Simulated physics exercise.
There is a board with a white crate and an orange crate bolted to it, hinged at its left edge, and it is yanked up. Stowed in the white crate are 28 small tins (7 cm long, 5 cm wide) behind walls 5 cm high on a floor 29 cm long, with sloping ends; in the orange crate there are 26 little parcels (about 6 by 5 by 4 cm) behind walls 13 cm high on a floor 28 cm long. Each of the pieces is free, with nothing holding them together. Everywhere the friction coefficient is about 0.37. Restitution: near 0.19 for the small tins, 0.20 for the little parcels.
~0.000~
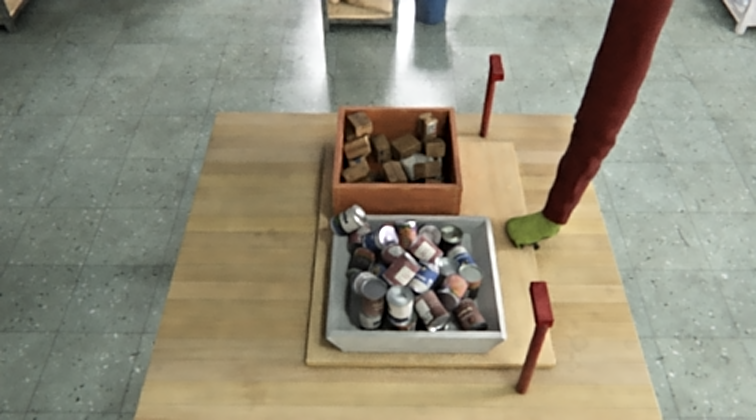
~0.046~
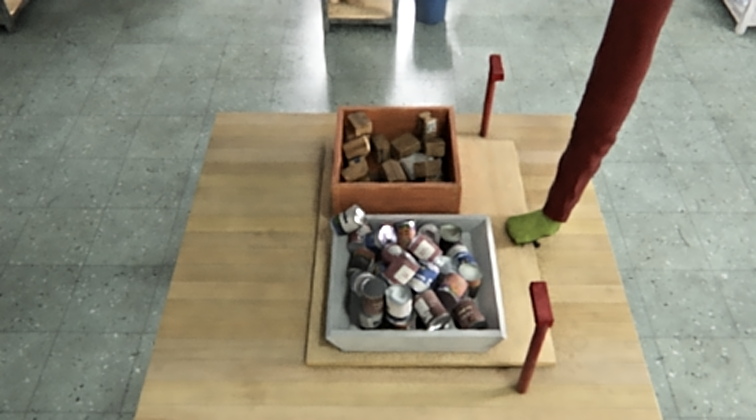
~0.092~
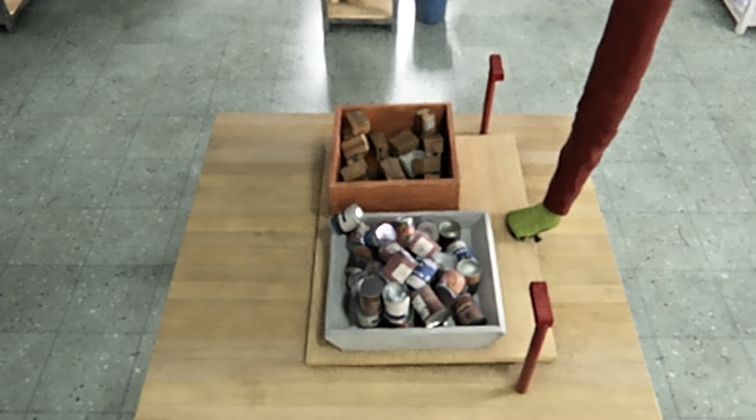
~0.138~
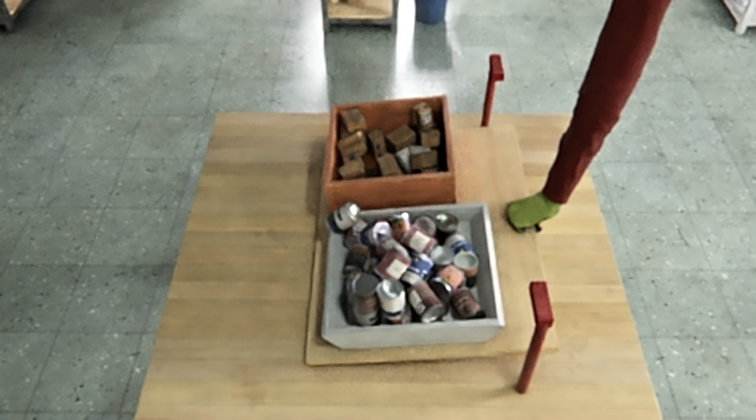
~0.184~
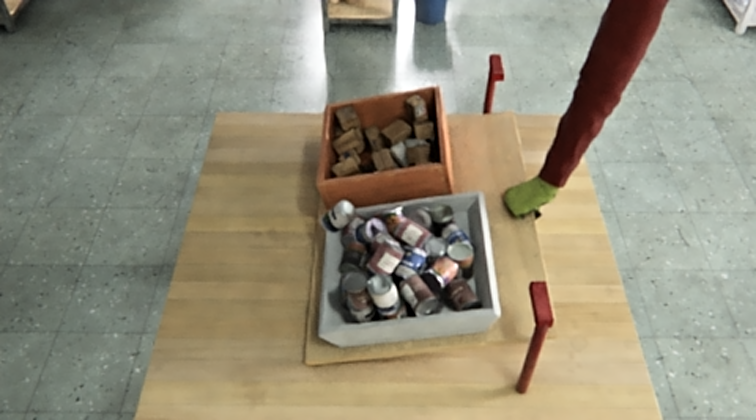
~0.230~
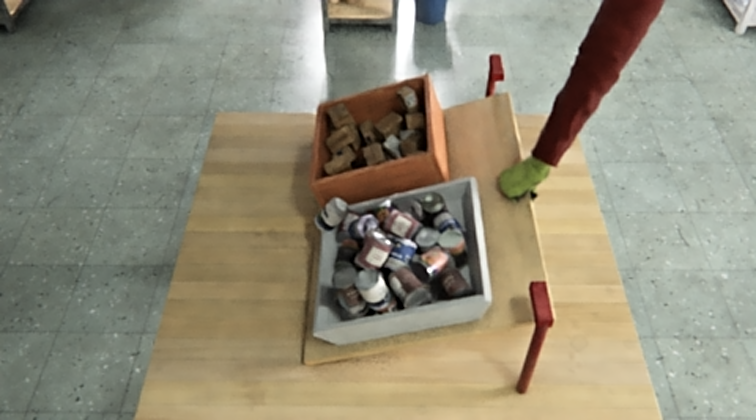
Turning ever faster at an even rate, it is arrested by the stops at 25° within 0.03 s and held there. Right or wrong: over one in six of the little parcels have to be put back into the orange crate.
Wrong.
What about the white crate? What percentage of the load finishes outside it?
The white crate comes in at 40 in a hundred.
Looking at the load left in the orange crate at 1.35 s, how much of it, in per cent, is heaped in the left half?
Near 90 per cent.
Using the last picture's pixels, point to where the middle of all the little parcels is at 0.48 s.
Pixel (354, 152), give or take.
After 0.24 s, the board meets the red stops.
After 0.34 s, tilt 25°; 0 of 28 out of the white crate and 0 of 26 out of the orange crate.
After 0.48 s, tilt 25°; 3 of 28 out of the white crate and 0 of 26 out of the orange crate.
After 0.74 s, tilt 25°; 7 of 28 out of the white crate and 0 of 26 out of the orange crate.
When it is over (at 1.35 s), 11 of 28 out of the white crate and 0 of 26 out of the orange crate. Asked share, 0 of 26, 0 per cent.
